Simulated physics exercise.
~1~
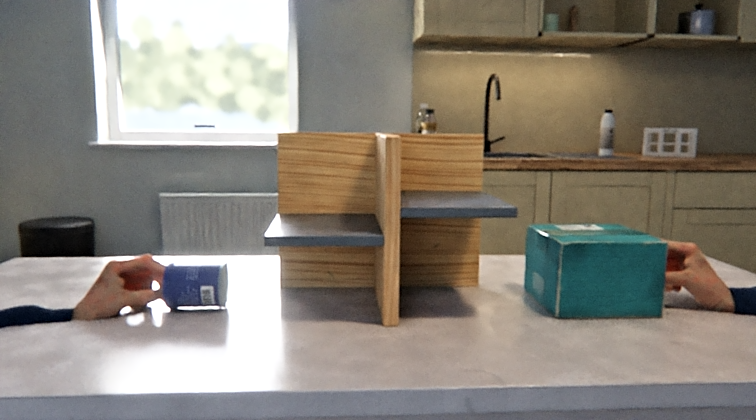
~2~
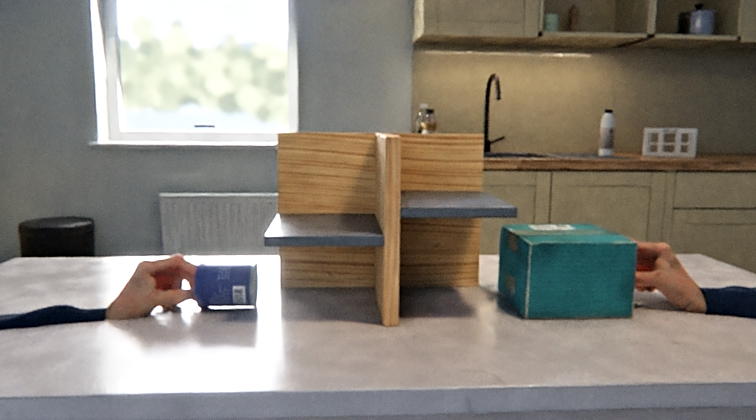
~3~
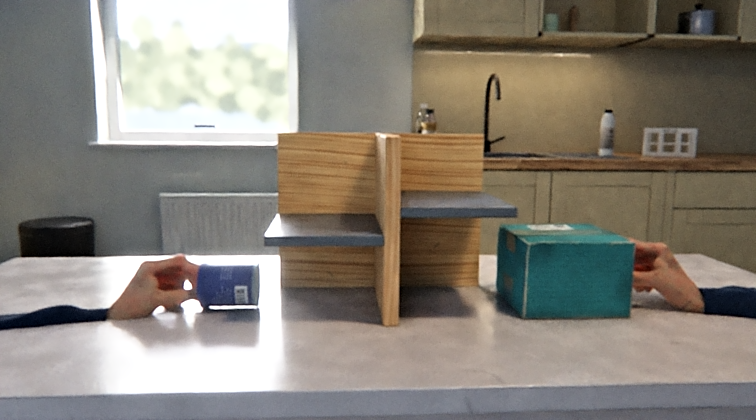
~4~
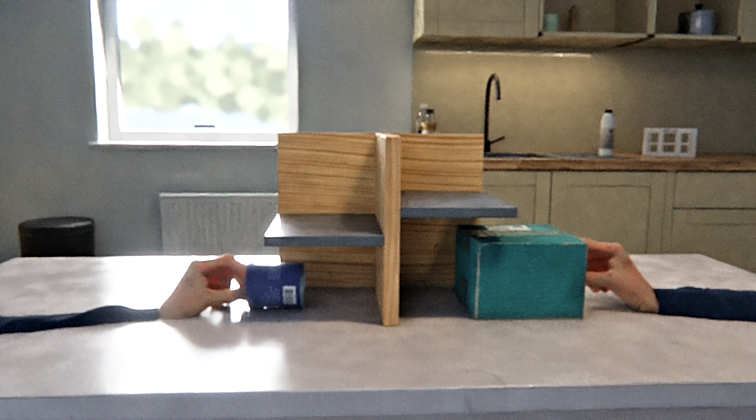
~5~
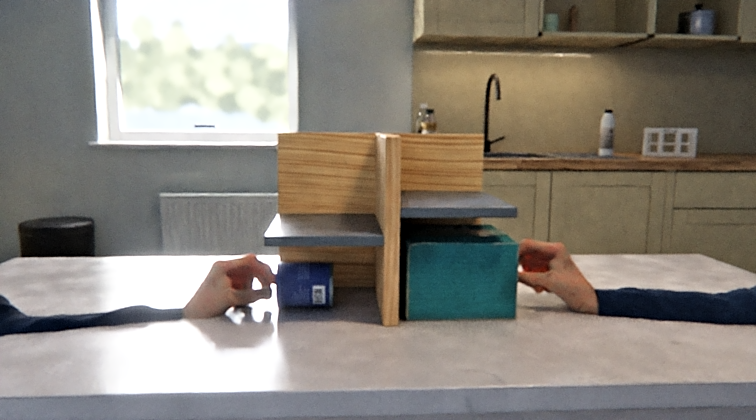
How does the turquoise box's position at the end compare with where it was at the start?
At the start it sits out on the table to the right of the rack, and by the end it has moved left and is under the right-hand shelf.
